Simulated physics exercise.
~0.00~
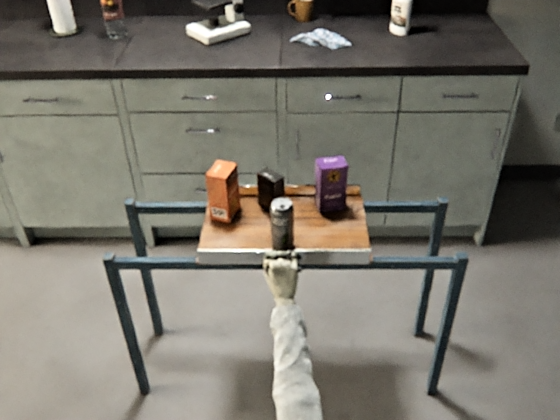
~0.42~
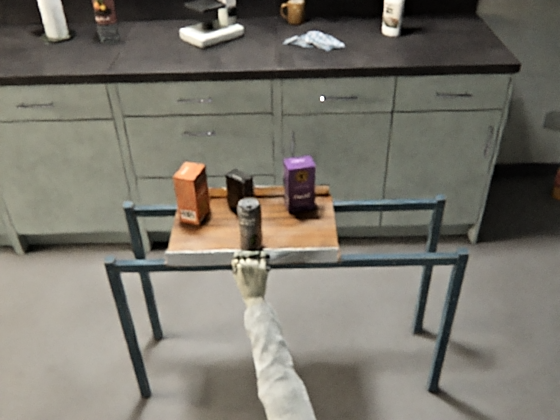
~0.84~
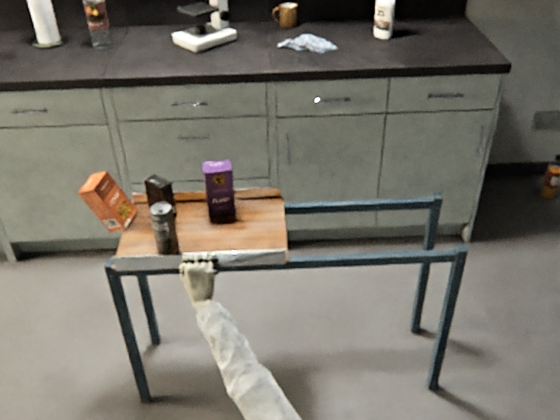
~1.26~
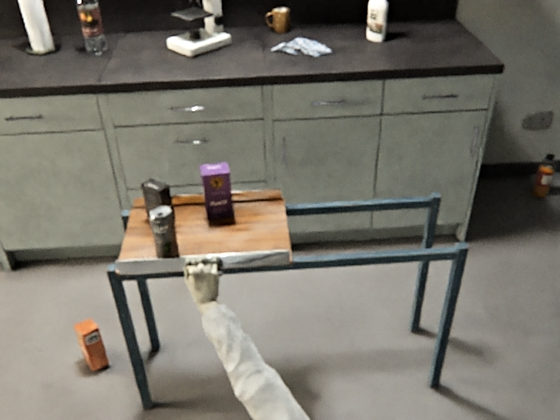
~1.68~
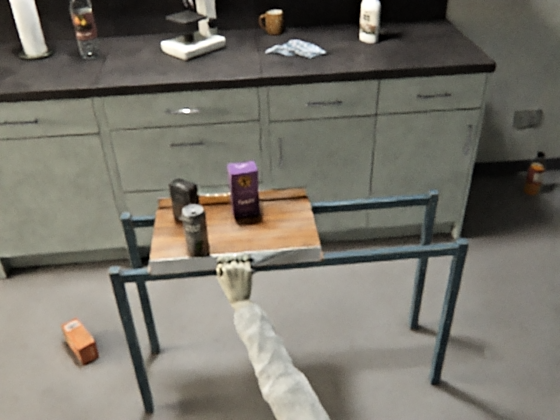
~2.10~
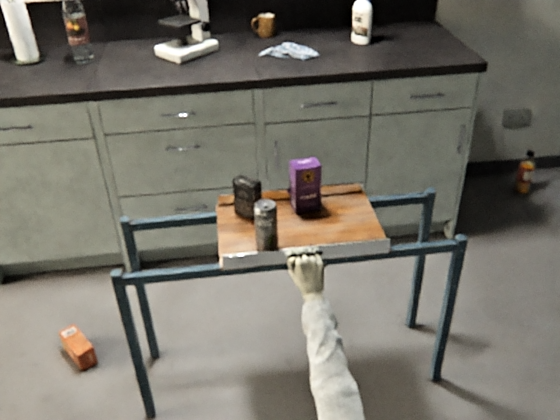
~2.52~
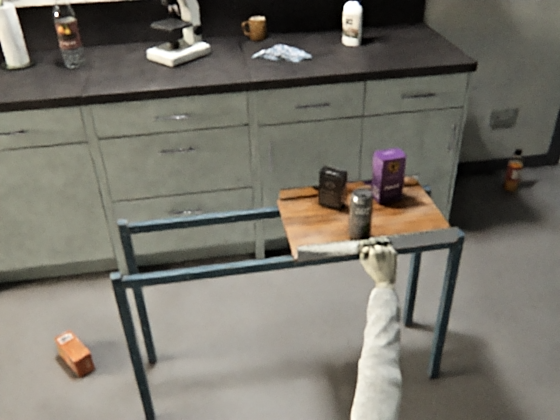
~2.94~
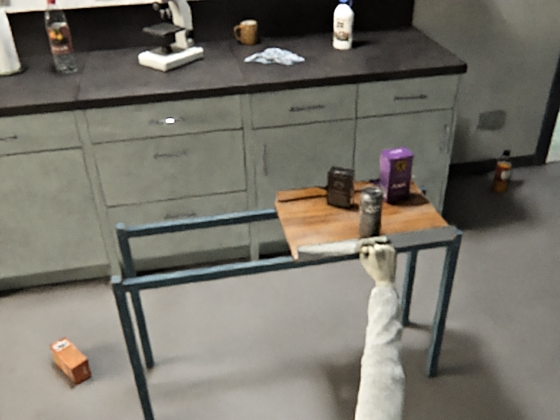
A pale, gloved-looking hand on a long whitish arm grips the front edge of a wooden tray on a blue metal frame, seen from the front and slightly above in a room with grey-green cabinets and a dark worktop. On the tray stand an orange carton at left, a black packet, a grey can in front and a purple carton at right. The hand moves the tray left to the end of the frame, where the orange carton tips over the side and drops to the floor. The tray then travels back to the right end and stops, its other three items still upright, while the orange carton lies on its side on the floor at left.
